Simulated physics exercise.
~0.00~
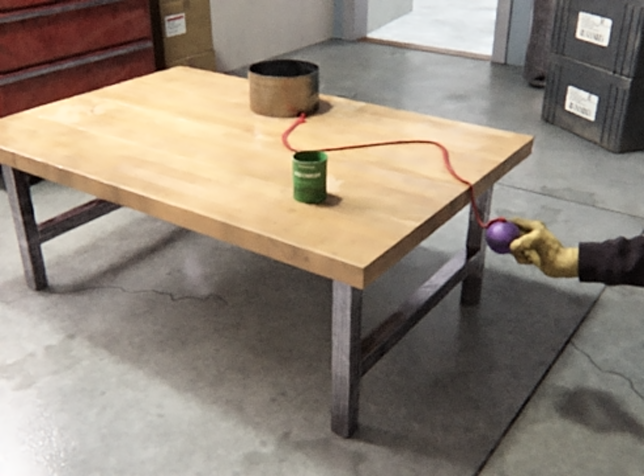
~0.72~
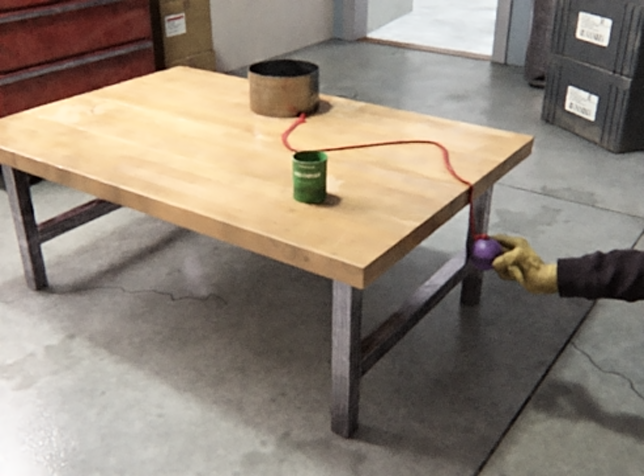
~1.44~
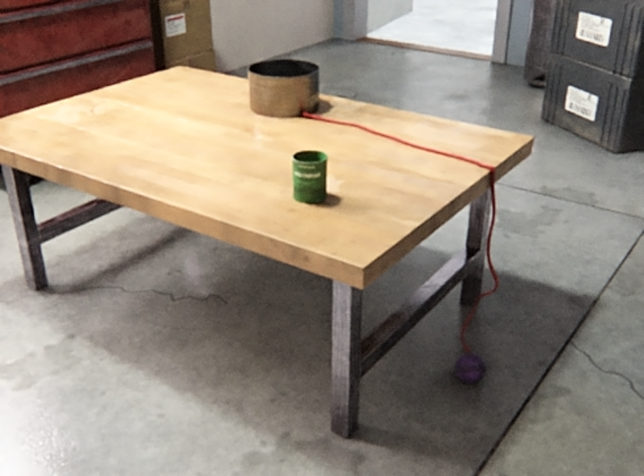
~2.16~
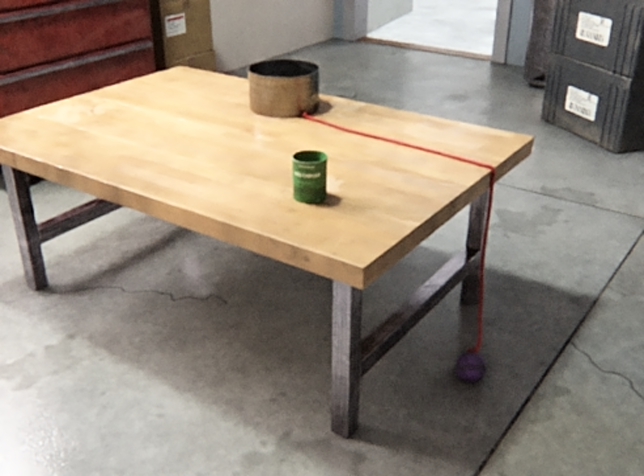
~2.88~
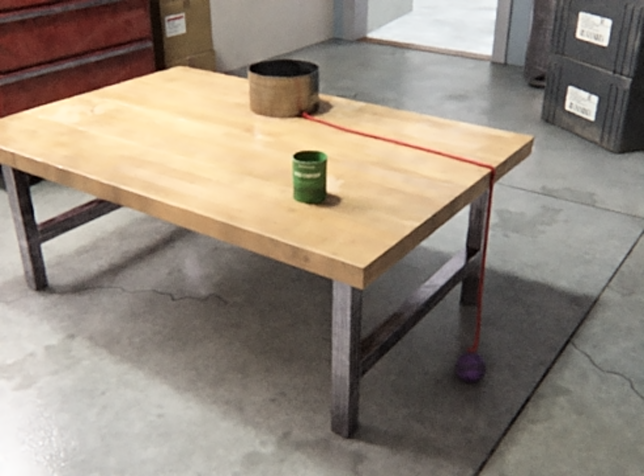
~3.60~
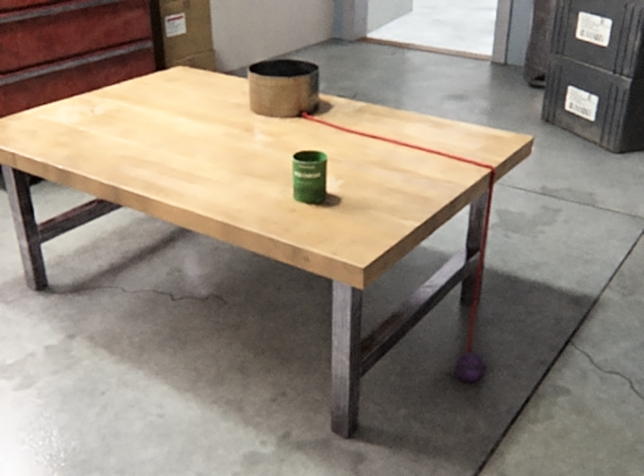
A purple ball on a red ribbon drops from a gloved hand beside the workbench and comes to rest.
